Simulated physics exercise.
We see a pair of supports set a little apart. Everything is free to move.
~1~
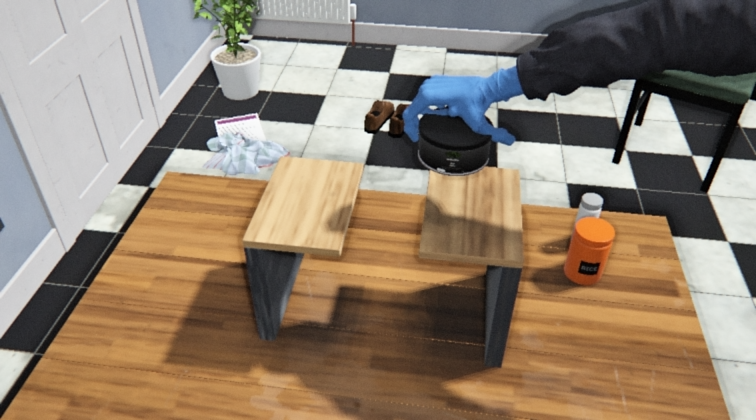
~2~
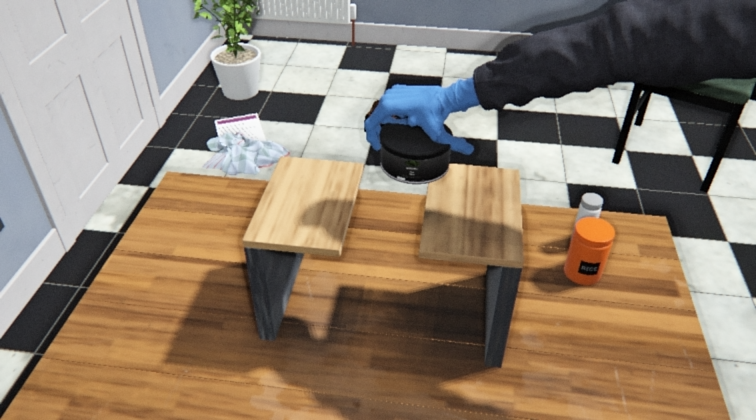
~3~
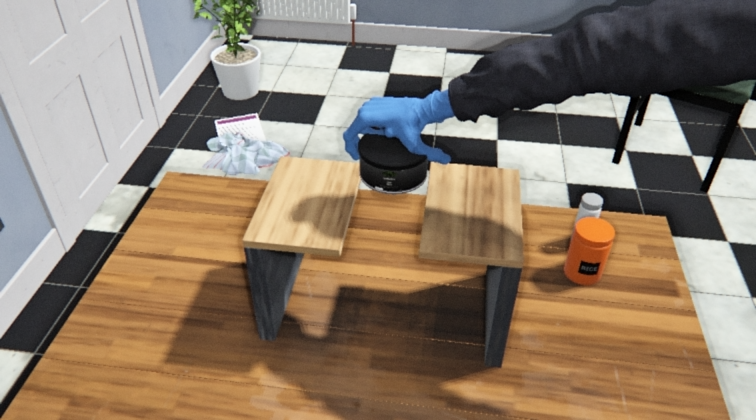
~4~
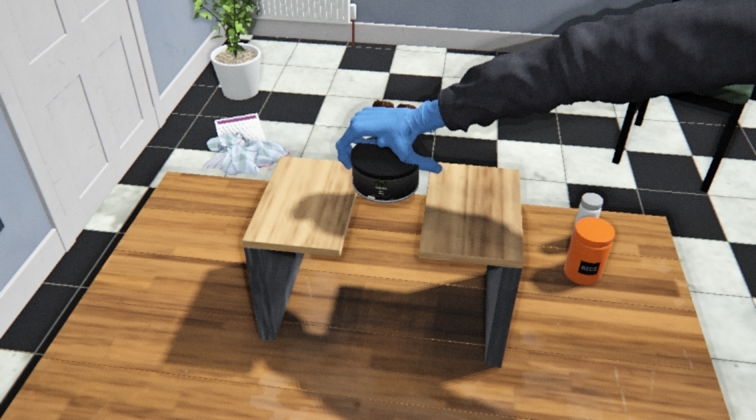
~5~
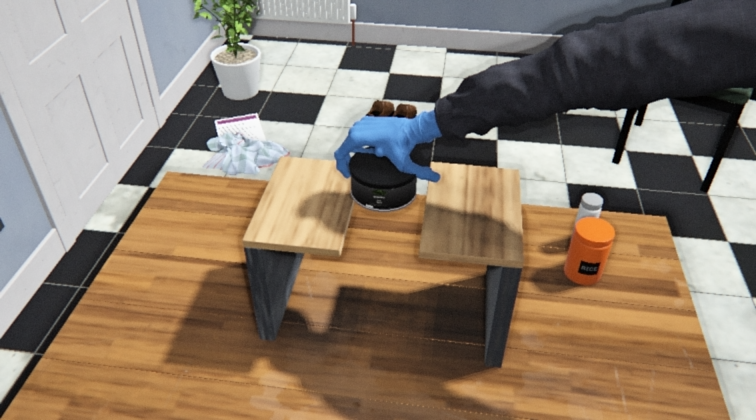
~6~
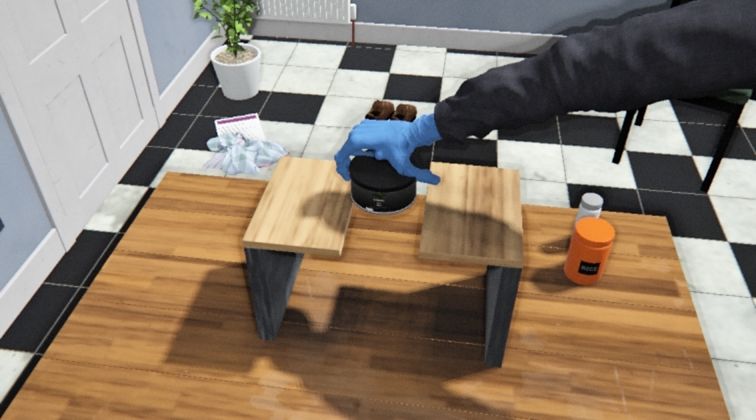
A blue-gloved hand carries a black tub leftward and slightly down between two wooden supports.
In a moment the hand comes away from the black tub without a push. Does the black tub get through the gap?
As it turns out, it drops through.
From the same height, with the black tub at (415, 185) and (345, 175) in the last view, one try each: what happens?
In the first case it goes down the gap; in the second case it stays on top.
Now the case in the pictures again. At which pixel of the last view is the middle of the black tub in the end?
Near (344, 290).
Then, 0.20 s later than the last frame, black tub tilted by 43° near (388, 215).
Then, 0.30 s later than the last frame, black tub on its side near (395, 276).
Then, 0.50 s later than the last frame, black tub tilted by 5° near (349, 289).
When it is over, moved from the start, black tub; the other 2 as before. End places, in pixels of the last picture, black tub near (344, 290). The tub goes down the gap.
